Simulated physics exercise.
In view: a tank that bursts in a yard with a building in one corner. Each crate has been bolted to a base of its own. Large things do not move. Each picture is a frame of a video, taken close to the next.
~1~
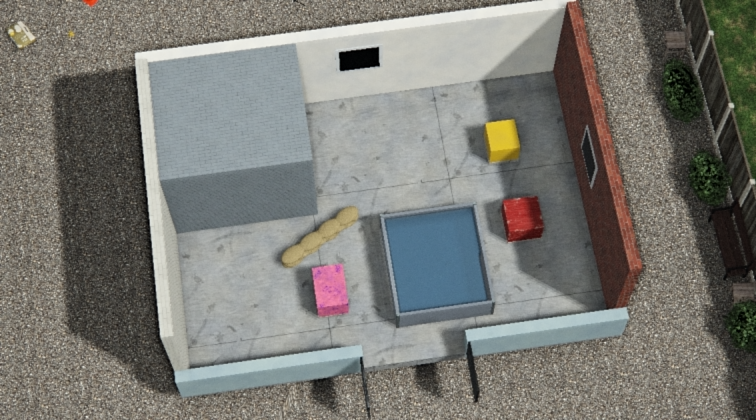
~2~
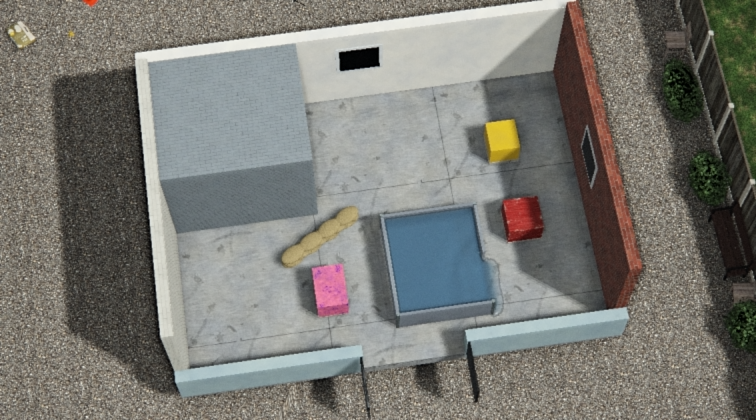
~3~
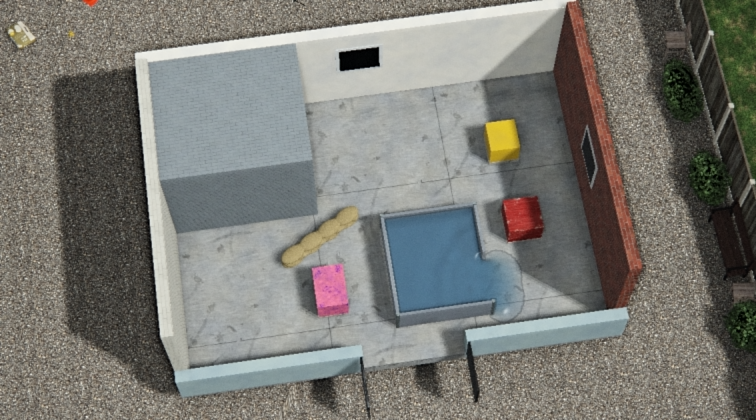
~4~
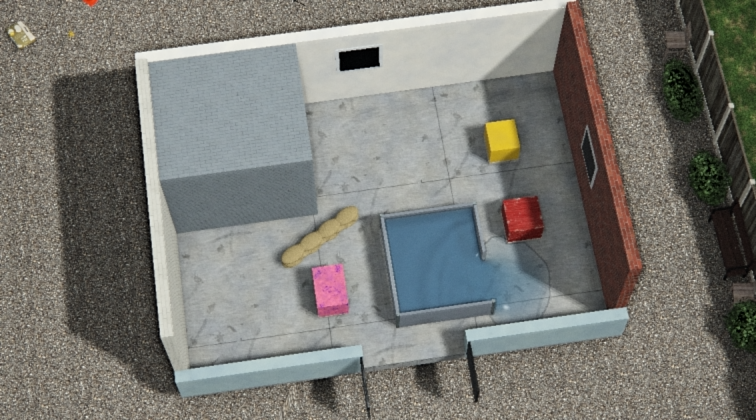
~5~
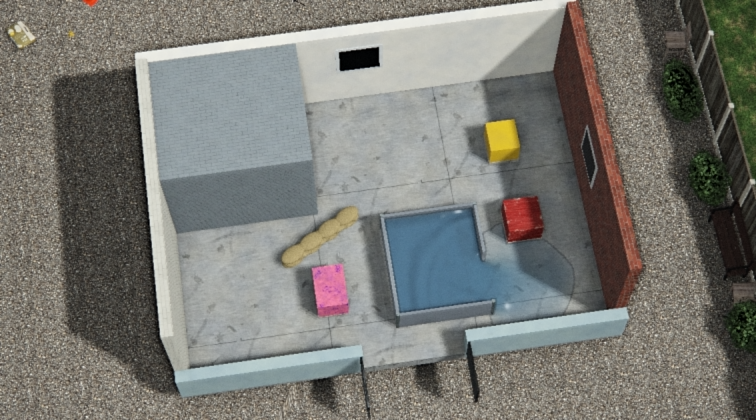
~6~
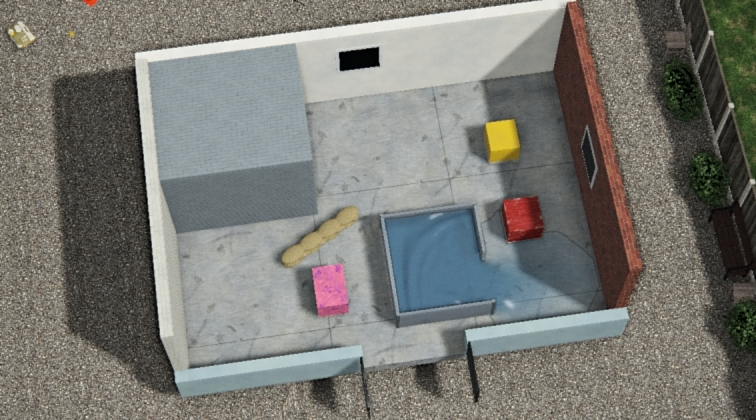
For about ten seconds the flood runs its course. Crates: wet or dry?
Yellow crate, wet; pink crate, dry; red crate, wet.
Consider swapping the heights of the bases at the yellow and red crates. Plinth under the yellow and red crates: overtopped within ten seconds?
With the swap, yellow is flooded while red is flooded.
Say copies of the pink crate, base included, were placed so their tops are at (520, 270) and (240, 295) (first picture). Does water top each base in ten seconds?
I'd expect the first one gets submerged and the next one is left untouched.
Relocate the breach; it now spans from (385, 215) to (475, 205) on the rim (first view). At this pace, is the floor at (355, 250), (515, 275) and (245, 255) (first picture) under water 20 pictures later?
As listed: Free of water, no water, clear.
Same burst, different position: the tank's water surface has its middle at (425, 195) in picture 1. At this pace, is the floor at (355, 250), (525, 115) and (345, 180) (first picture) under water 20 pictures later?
As listed: Not flooded, flooded, free of water.
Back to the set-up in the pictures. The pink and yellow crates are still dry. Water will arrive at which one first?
That would be the crate marked yellow.
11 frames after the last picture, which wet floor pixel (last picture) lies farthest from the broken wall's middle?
Farthest reach: (558, 130).
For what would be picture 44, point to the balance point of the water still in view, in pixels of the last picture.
Somewhere near (490, 223).
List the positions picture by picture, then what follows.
The first picture shows the water tank at (437, 260) is whole and still.
In the second picture, the front is at (489, 261), out from the gap at (486, 285).
In the third picture, the front is at (512, 261), out from the gap at (486, 285).
In the fourth picture, the front is at (542, 265), out from the gap at (486, 285).
In the fifth picture, the front is at (569, 269), out from the gap at (486, 285).
In the sixth picture, the front is at (594, 265), out from the gap at (486, 285).
A moment on, water covers 15 % of the floor; the yellow crate not reached, the pink crate not reached, the red crate water round its plinth.
Next, water covers 20 % of the floor; the yellow crate water round its plinth, the pink crate not reached, the red crate water round its plinth.
Then, water covers 30 % of the floor; the yellow crate water round its plinth, the pink crate not reached, the red crate water round its plinth.
Later, water covers 60 % of the floor; the yellow crate water round its plinth, the pink crate water round its plinth, the red crate water round its plinth.
In the end, water covers 85 % of the floor; the yellow crate was topped, the pink crate stayed above the water, the red crate was topped.
